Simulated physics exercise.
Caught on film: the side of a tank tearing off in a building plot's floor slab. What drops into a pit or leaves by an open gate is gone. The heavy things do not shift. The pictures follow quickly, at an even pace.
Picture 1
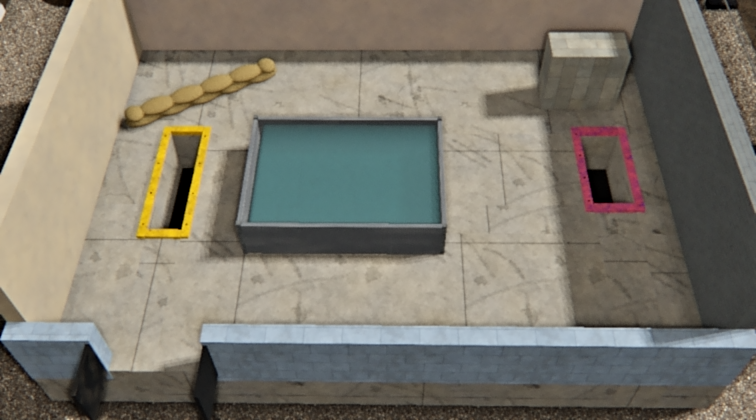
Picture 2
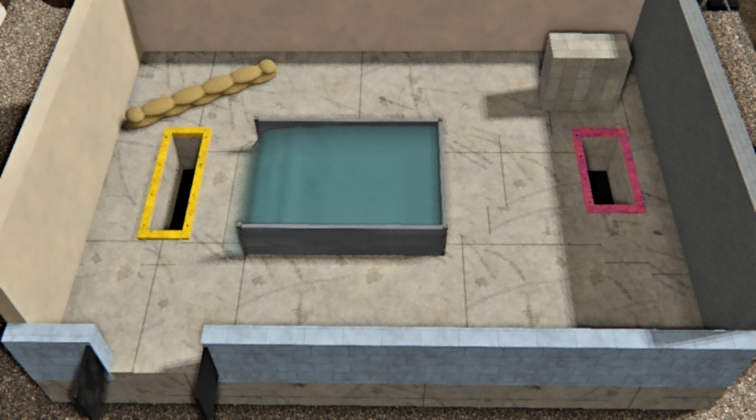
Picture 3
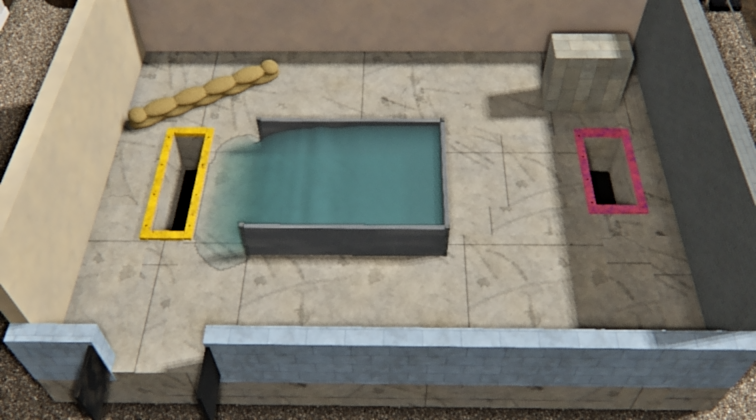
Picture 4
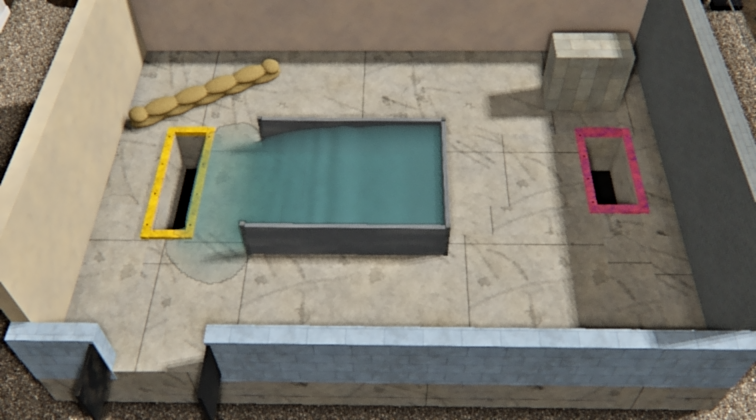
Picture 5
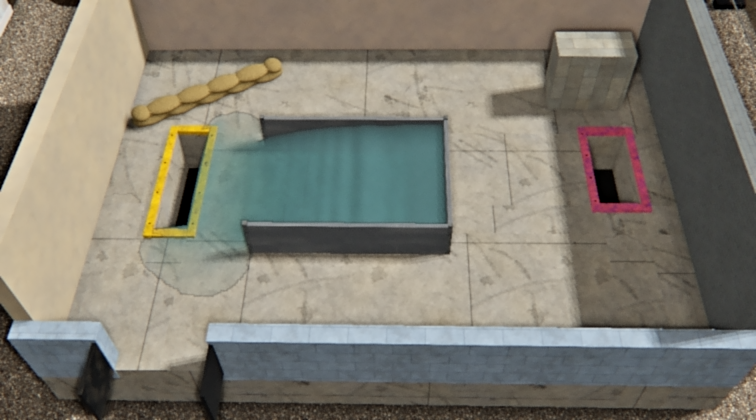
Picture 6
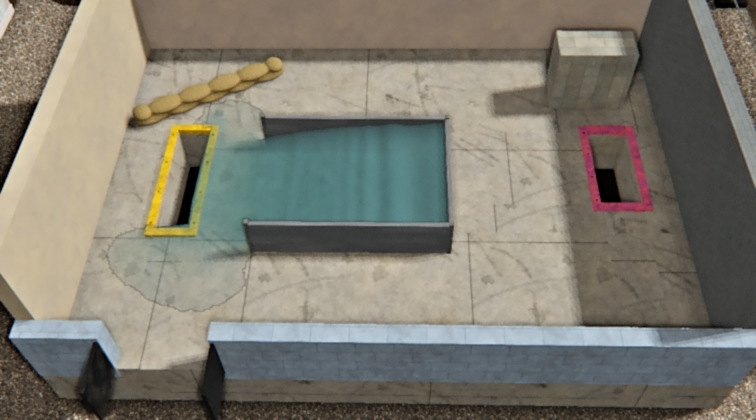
The clip opens on a dark-walled tank of still, teal water standing on a walled concrete floor, between a yellow-edged pit and a pink-edged one. The tank's left side gives way and water pours out leftward, then spreads in a thin sheet around the yellow-edged pit, reaching toward the row of sandbags and the front wall.
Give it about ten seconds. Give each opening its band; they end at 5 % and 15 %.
The gate takes between 5 and 15 %; the pink pit takes not even 5 %; the yellow pit takes above 15 %.
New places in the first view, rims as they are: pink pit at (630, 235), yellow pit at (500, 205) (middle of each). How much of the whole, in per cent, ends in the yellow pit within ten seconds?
Roughly, in per cent: Yellow 0.
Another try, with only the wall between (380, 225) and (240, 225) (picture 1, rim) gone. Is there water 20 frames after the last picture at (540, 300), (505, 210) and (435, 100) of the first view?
In turn: Covered, covered, not flooded.
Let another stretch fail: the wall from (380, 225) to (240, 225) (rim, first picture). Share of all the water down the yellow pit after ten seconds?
Parts in a hundred: Yellow 6.
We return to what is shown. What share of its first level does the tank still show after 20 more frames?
Near 26 in a hundred.
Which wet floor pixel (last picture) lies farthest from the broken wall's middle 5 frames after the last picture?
Near (64, 337).
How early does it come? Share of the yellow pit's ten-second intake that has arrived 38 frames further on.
Roughly 95 per cent.
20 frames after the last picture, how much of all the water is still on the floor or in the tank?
Close to 54 %.
A moment on, water covers 15 % of the floor; the gate 0 %, the pink pit 0 %, the yellow pit 16 %.
Next, water covers 15 % of the floor; the gate 0 %, the pink pit 0 %, the yellow pit 30 %.
Then, water covers 25 % of the floor; the gate 1 %, the pink pit 0 %, the yellow pit 45 %.
Later, water covers 30 % of the floor; the gate 6 %, the pink pit 0 %, the yellow pit 54 %.
In the end, water covers 40 % of the floor; the gate 12 %, the pink pit 0 %, the yellow pit 58 %.
